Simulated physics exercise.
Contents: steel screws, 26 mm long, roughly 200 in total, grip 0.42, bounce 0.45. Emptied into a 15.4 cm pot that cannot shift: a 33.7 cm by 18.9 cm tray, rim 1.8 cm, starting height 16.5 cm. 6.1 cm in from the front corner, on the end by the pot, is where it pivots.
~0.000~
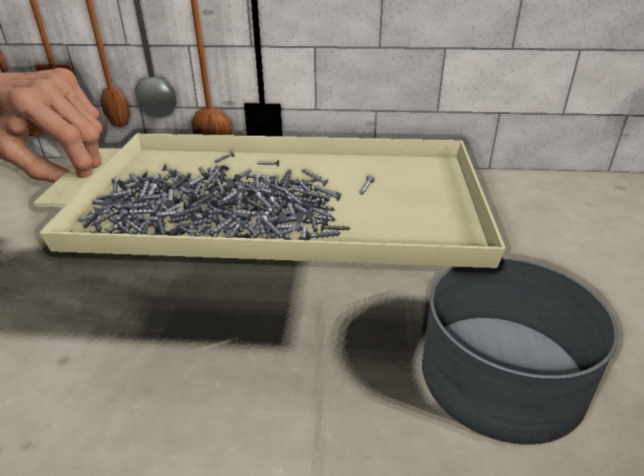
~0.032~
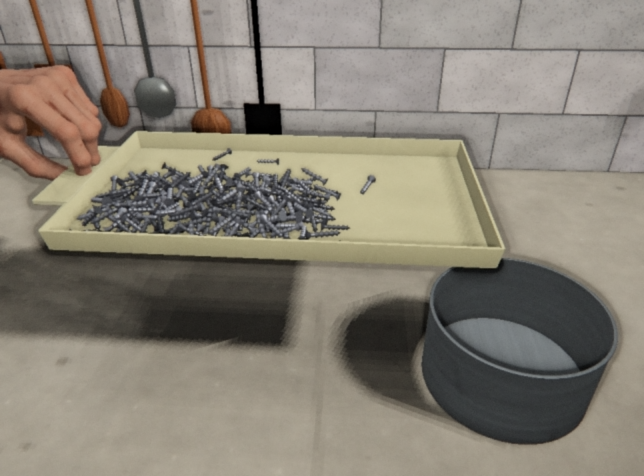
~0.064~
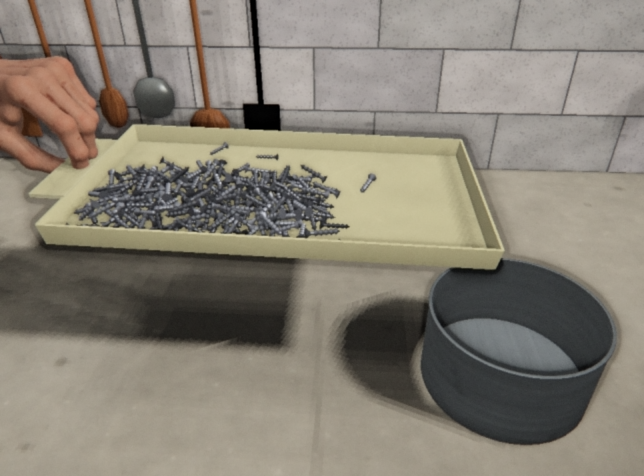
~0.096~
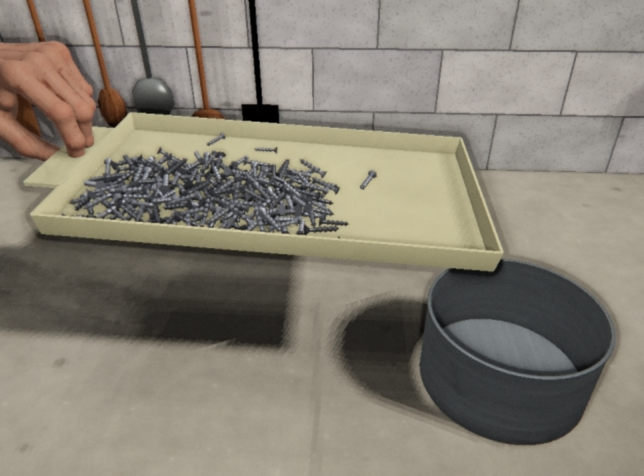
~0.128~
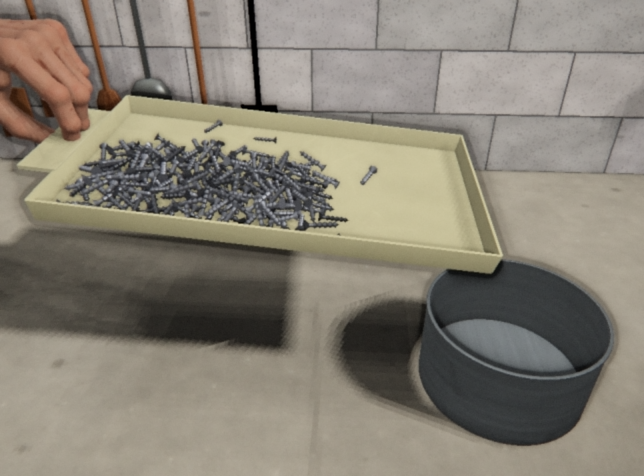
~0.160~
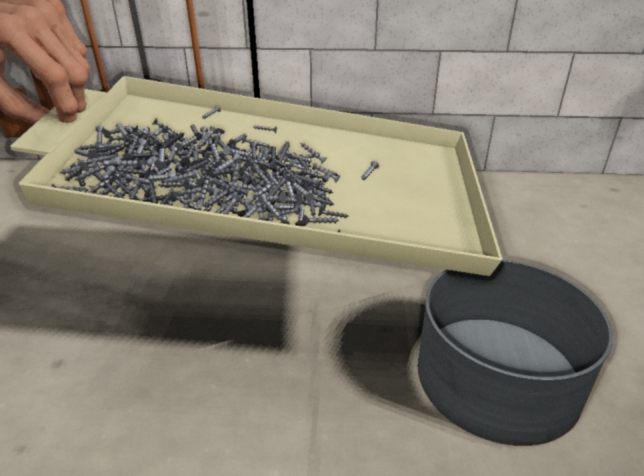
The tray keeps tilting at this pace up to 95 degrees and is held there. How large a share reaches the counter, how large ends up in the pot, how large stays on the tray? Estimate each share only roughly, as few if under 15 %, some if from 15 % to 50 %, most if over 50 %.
Roughly: Counter some, pot most, left on the tray few.
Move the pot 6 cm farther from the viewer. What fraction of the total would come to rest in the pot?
With that change it comes to something like 10 in a hundred.
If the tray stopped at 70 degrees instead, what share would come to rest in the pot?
65 percent.
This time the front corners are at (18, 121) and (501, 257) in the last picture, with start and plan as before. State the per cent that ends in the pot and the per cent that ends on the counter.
Per cent by place - pot 65, counter 35.
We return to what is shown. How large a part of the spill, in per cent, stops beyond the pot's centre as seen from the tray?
About 70 per cent.
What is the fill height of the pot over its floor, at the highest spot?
My guess is around 3.0 centimetres.
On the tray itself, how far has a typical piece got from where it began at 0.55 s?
It has moved some 6 cm from its start.
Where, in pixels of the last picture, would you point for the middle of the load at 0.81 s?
Near (508, 295).
After 0.55 s, tilt 51 degrees; the tray holds 100 %, the pot 0 %.
Then, at 0.81 s, tilt 78 degrees; the tray holds 50 %, the pot 15 %.
After 1.18 s, tilt 95 degrees; the tray holds 0 %, the pot 75 %.
In the end, at 2.1 s, counter 25 %, pot 75 %, tray 0 %.
